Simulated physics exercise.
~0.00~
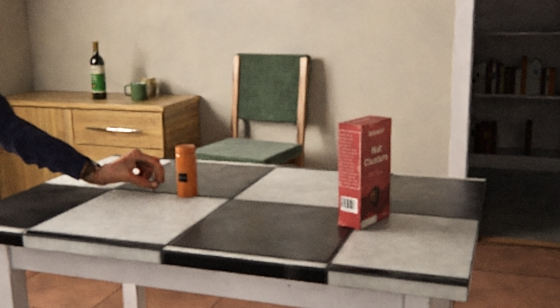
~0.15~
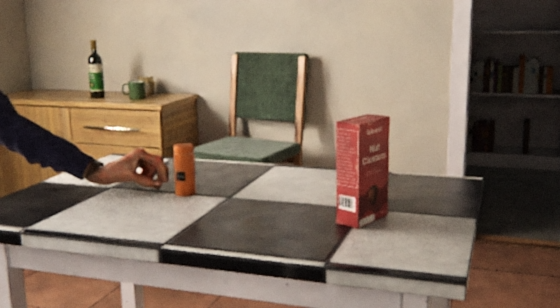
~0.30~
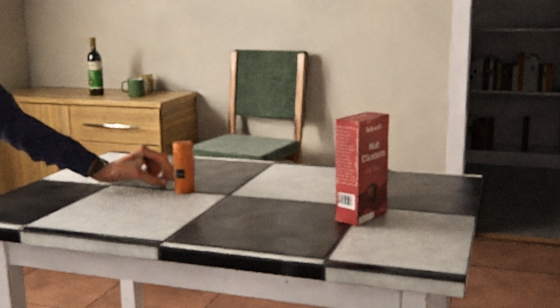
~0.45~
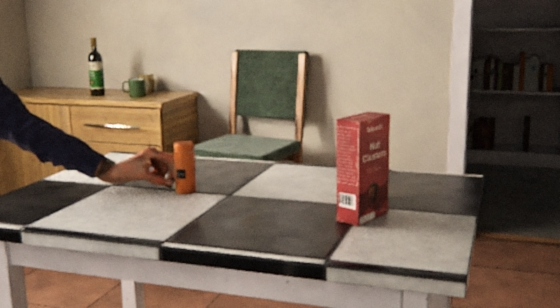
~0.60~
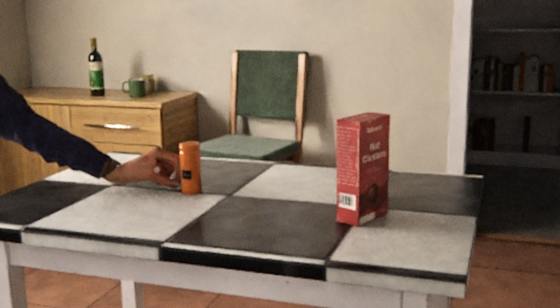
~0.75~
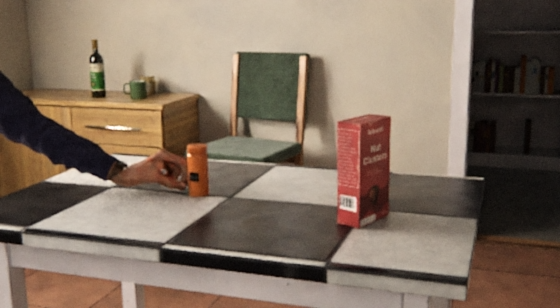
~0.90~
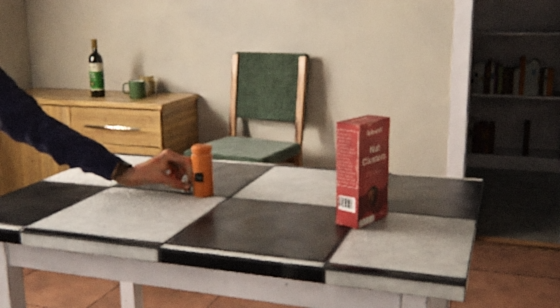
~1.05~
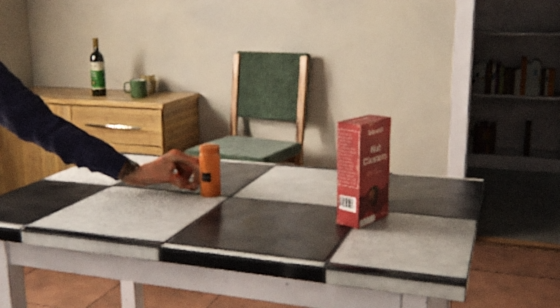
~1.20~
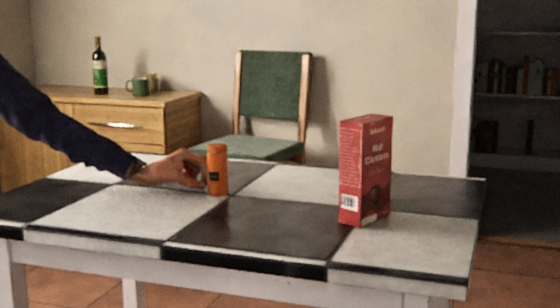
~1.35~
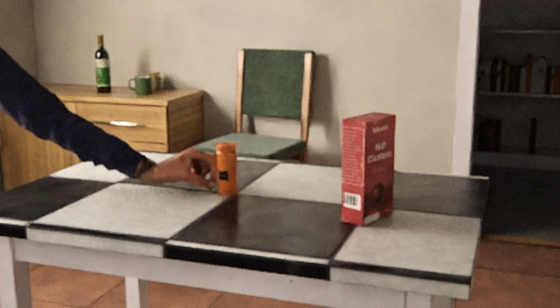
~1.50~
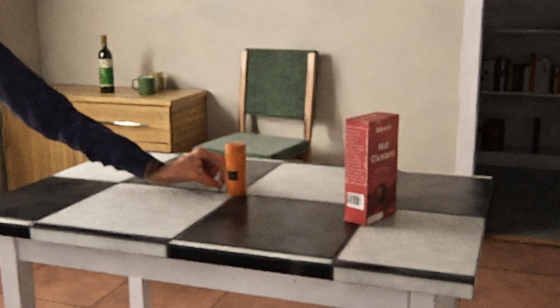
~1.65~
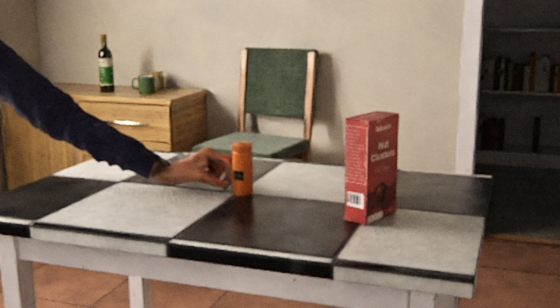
The video shows a hand reaching in from the left to an orange shaker on a checkered table and pushing it steadily to the right, toward a red packet that stays put. The shaker ends upright, still short of the packet, with the hand beside it.
